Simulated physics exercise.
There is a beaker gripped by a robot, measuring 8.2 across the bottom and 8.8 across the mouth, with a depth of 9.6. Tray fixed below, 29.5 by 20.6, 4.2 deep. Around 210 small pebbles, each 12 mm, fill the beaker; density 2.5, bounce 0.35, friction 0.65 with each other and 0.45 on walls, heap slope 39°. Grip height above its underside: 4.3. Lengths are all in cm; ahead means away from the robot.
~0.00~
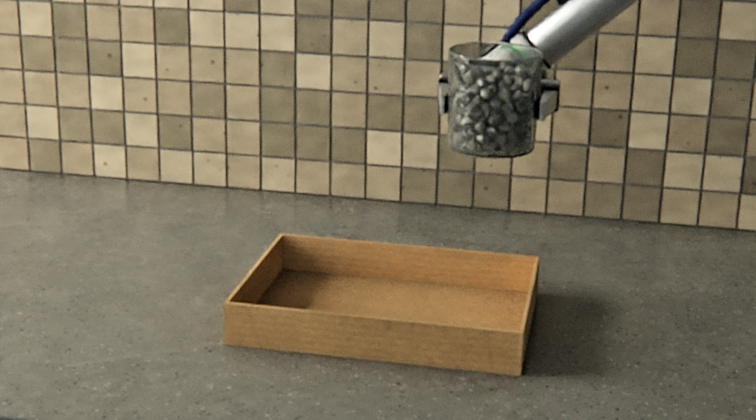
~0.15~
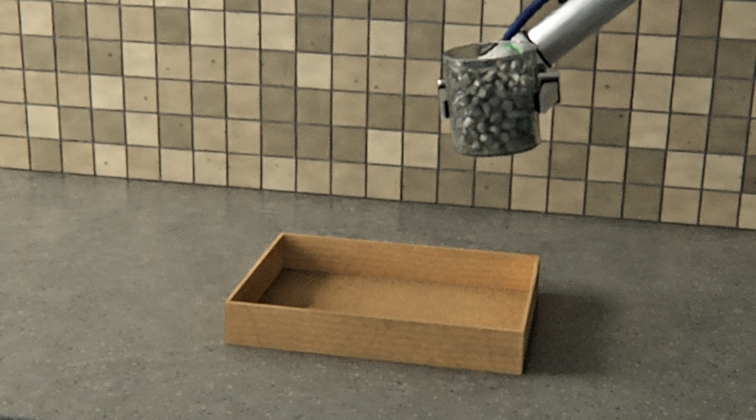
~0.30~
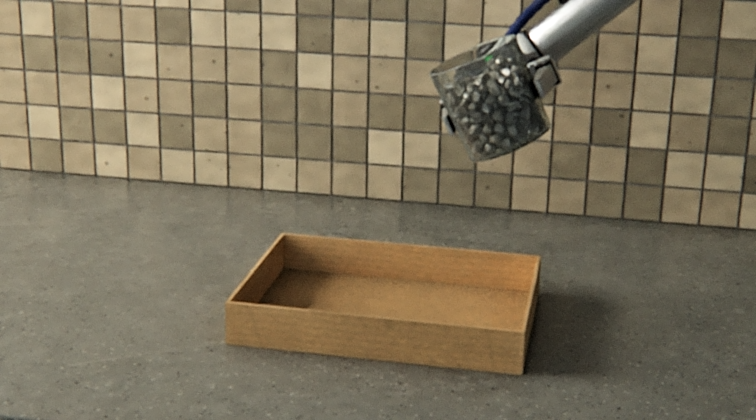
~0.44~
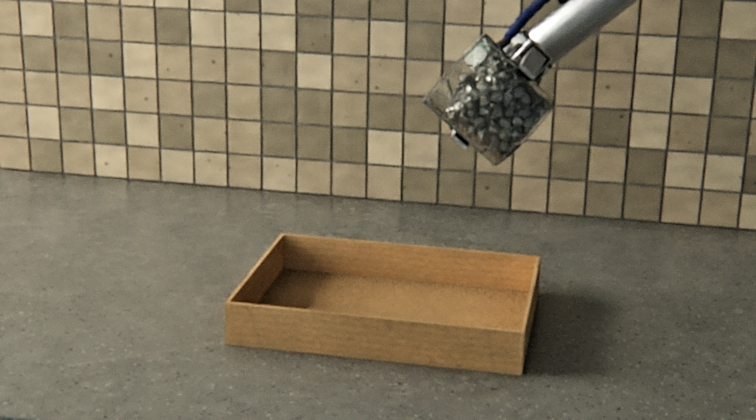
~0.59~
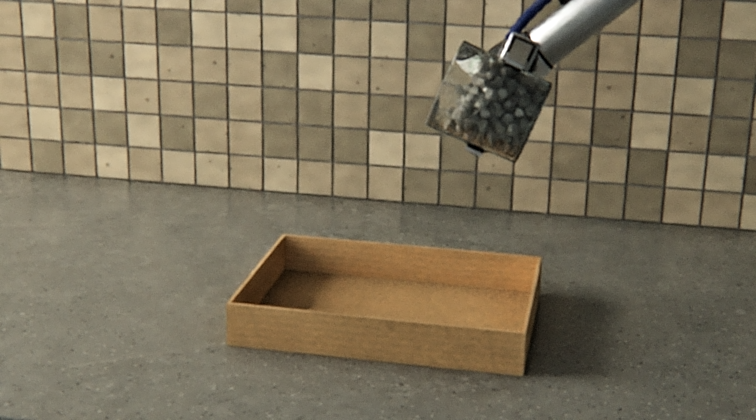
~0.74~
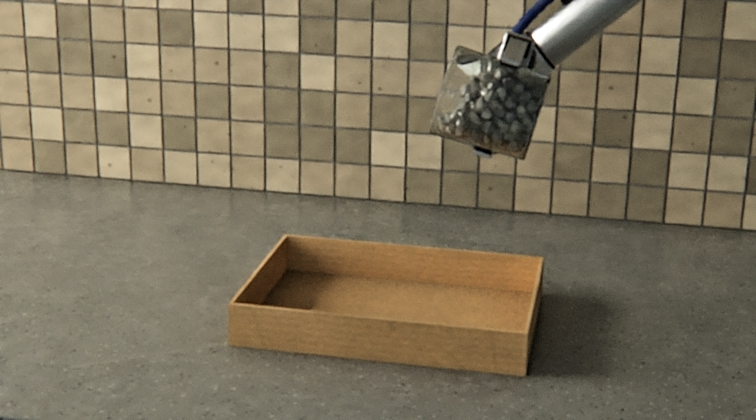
A robot arm held a clear beaker full of small grey pebbles above and behind an empty wooden tray on a grey counter, then steadily tilted it forward, with the pebbles still inside.
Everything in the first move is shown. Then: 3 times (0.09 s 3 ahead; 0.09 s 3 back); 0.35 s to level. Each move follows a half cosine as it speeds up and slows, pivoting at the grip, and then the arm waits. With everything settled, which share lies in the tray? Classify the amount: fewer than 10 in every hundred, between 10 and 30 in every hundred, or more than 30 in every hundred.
More than 30 in every hundred.
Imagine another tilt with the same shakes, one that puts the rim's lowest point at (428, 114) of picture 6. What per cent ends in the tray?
Roughly 15 percent, give or take.
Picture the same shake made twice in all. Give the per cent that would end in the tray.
That would give close to 35 percent.
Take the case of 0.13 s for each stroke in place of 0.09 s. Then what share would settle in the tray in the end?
Estimate: Near 20 per cent.
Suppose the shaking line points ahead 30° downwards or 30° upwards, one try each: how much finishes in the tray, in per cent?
You'd get about 20 per cent with the first setting and about 65 per cent with the second.
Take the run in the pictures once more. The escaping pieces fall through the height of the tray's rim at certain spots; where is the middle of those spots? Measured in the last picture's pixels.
Near (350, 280).
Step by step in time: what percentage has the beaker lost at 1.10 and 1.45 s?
In turn: 25, 45.
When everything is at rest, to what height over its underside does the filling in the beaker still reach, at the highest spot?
Height at rest: Approx. 7.0 cm.
After 1.10 s, tilted 76° forward, highest piece 26 above the table; 165 in the beaker, 25 in the tray, 24 in flight or on a rim.
After 1.45 s, tilted 39° forward, highest piece 27 above the table; 117 in the beaker, 94 in the tray, 3 in flight or on a rim.
After 1.83 s, level, highest piece 27 above the table; 117 in the beaker, 97 in the tray.
After 2.88 s, level, highest piece 27 above the table; 117 in the beaker, 97 in the tray.
At rest, 117 in the beaker, 97 in the tray. That is 45 % in the tray.
